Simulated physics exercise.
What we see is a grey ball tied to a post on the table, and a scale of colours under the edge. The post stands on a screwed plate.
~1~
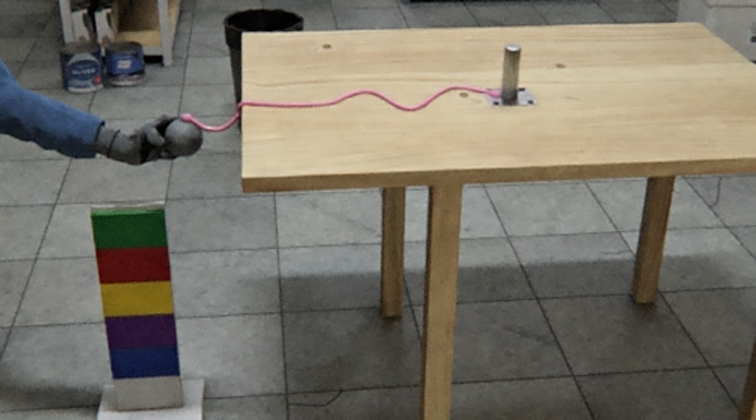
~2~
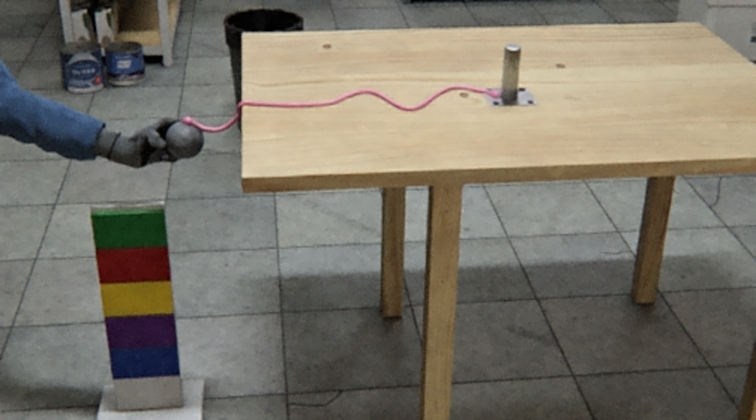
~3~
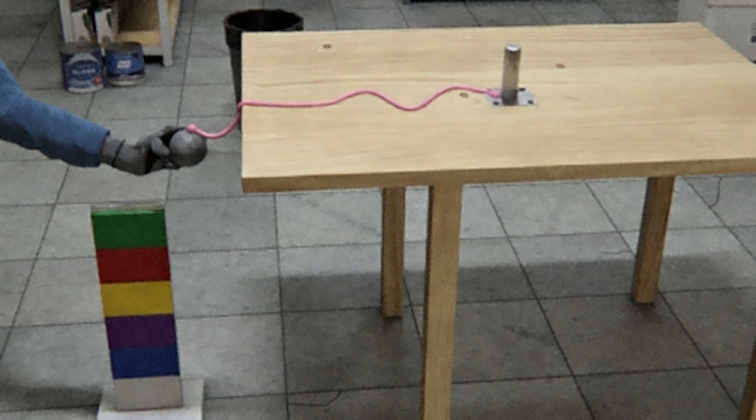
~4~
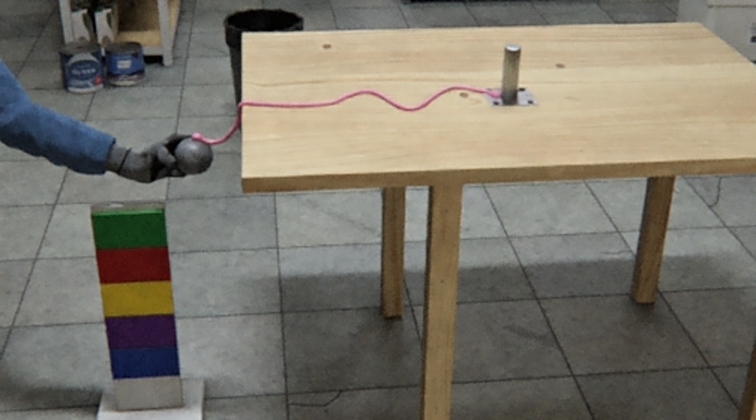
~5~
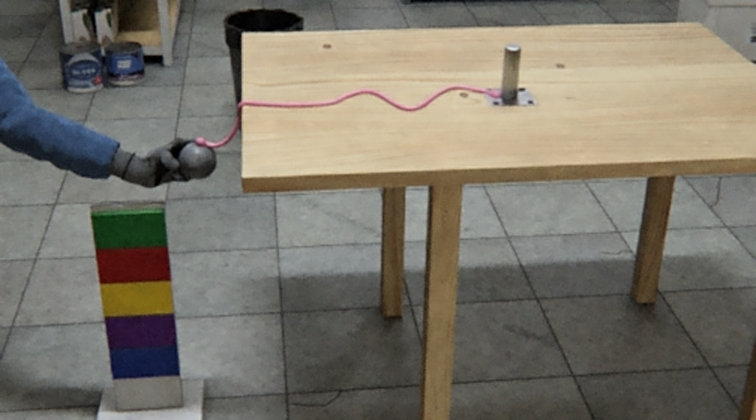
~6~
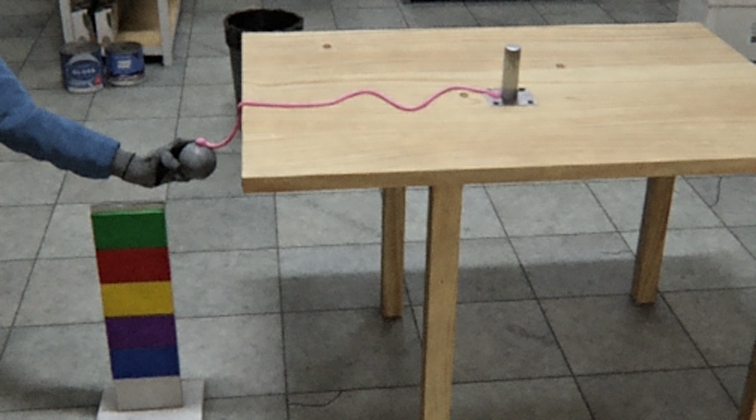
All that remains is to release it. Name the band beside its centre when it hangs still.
Its centre hangs level with the red band.
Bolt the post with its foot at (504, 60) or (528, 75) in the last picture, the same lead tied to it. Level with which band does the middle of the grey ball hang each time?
It would be green; green.
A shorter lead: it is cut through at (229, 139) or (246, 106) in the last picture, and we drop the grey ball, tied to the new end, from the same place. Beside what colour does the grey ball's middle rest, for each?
In that order: Green; above them all.
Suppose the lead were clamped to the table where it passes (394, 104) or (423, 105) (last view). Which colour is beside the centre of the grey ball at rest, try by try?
Try by try: Green; green.
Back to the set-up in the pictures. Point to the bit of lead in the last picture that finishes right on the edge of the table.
Near (316, 105).
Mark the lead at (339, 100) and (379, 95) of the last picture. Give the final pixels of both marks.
About (266, 103), and the other about (320, 102).
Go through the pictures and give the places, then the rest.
The first frame shows grey ball (184, 138); green (129, 231); red (133, 266); yellow (137, 299); purple (141, 332); blue (144, 363).
The second frame shows grey ball (185, 140); lead through (465, 88) (422, 106) (379, 95) (323, 104) (248, 104).
The third frame shows grey ball (189, 148).
The fourth frame shows grey ball (194, 156); lead through (465, 88) (422, 106) (379, 95) (323, 104) (248, 104).
The fifth frame shows grey ball (198, 161).
The sixth frame shows grey ball (198, 161); lead through (465, 88) (422, 106) (379, 95) (323, 104) (248, 104).
Early on, ball near (247, 245); level with red.
Midway, ball near (244, 258); level with red.
Finally, ball near (245, 258); level with red. Its middle rests at the red band.
